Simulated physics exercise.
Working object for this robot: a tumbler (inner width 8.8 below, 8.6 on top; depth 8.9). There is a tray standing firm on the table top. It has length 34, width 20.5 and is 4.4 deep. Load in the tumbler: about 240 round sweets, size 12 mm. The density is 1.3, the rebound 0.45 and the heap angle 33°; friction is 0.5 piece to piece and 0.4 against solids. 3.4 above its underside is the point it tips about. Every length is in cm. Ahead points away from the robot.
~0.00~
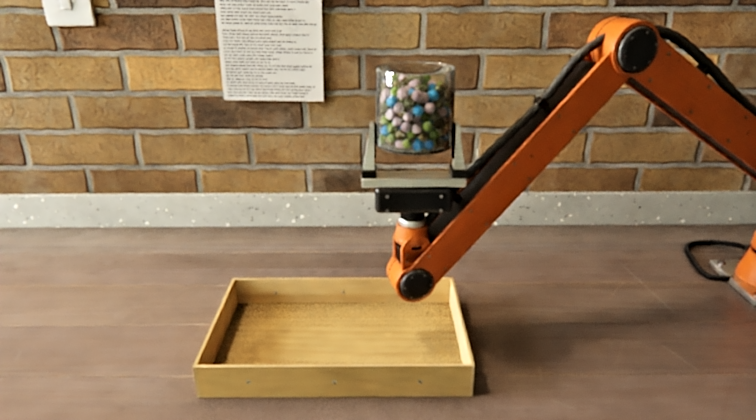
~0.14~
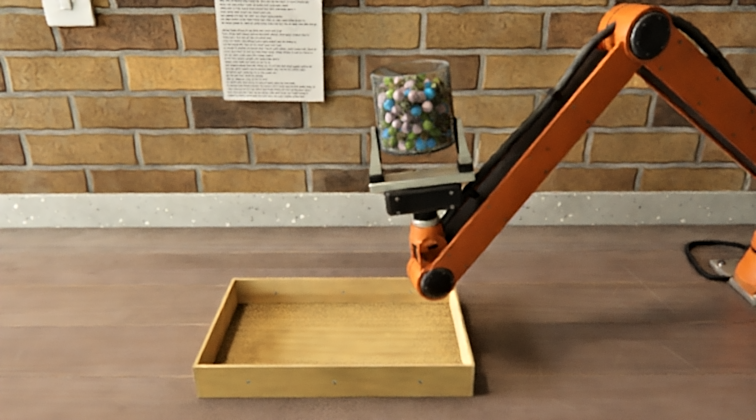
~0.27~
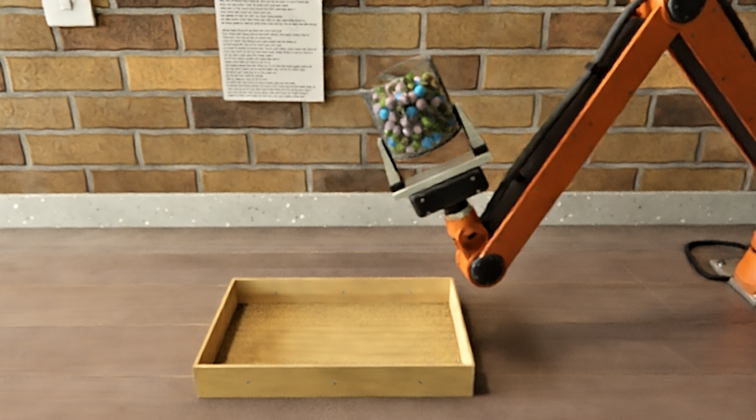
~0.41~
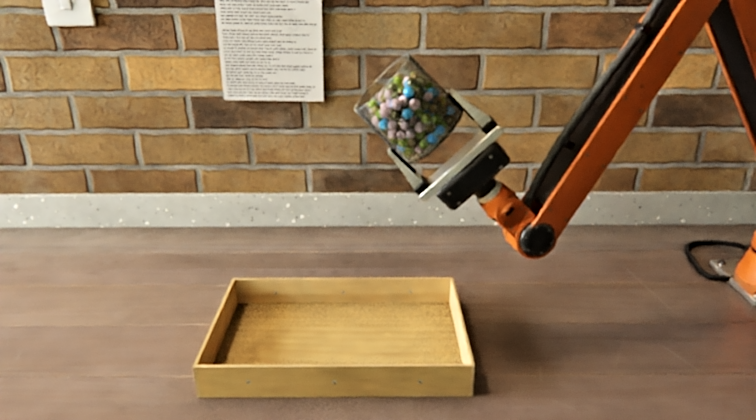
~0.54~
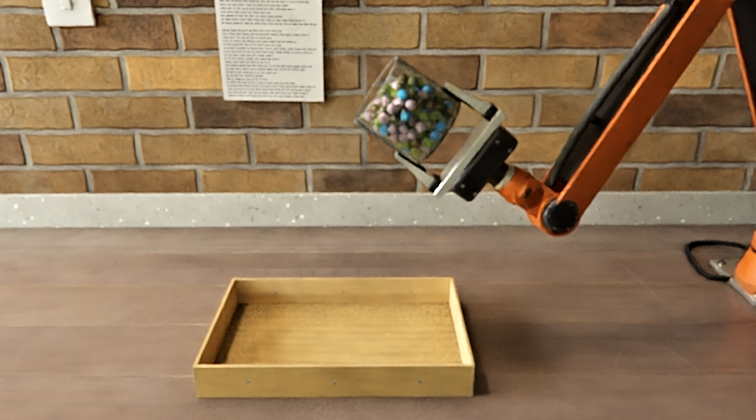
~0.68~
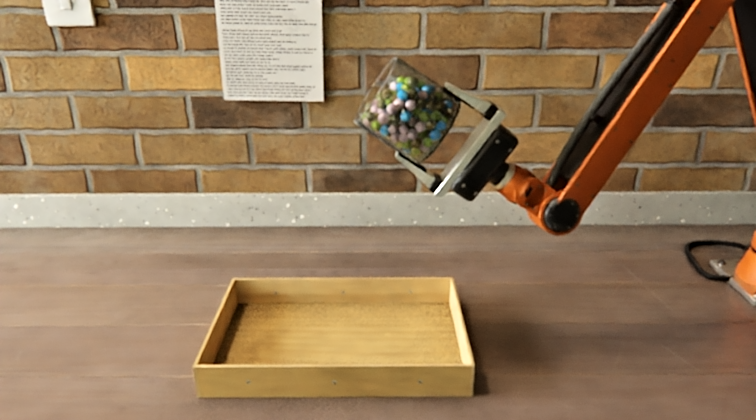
An orange robot arm reaches in from the right over a brown wooden table, seen from the front against a brick wall with a printed sheet. Its gripper holds a clear tumbler of blue, green, purple and pink sweets above an empty, shallow wooden tray. The arm draws back rightward and tilts the tumbler steadily to the left, slowing until it barely moves, while the camera stays still.
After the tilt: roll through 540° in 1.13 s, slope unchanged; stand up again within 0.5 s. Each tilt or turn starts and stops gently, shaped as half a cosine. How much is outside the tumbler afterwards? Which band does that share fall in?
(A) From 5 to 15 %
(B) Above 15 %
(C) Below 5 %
(C) Below 5 %.
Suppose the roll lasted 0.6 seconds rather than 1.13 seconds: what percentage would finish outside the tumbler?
In that case around 0 percent.
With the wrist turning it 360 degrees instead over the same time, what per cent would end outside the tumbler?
Estimate: Near 0 %.
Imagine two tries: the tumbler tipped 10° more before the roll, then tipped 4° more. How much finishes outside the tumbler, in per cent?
About 10 and 5 per cent.
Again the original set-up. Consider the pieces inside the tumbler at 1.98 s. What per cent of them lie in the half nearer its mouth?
Mouth-half share: Approx. 40 in a hundred.
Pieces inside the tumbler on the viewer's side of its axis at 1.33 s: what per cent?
55 per cent.
By 1.33 s, tipped 56°, highest piece 38 above the table; 236 in the tumbler.
By 1.98 s, tipped 41°, highest piece 37 above the table; 235 in the tumbler, 1 in the tray.
By 2.51 s, upright, highest piece 39 above the table; 235 in the tumbler, 1 in the tray.
By 3.21 s, upright, highest piece 39 above the table; 235 in the tumbler, 1 in the tray.
Final count, 235 in the tumbler, 1 in the tray. That is 0 % outside the tumbler.
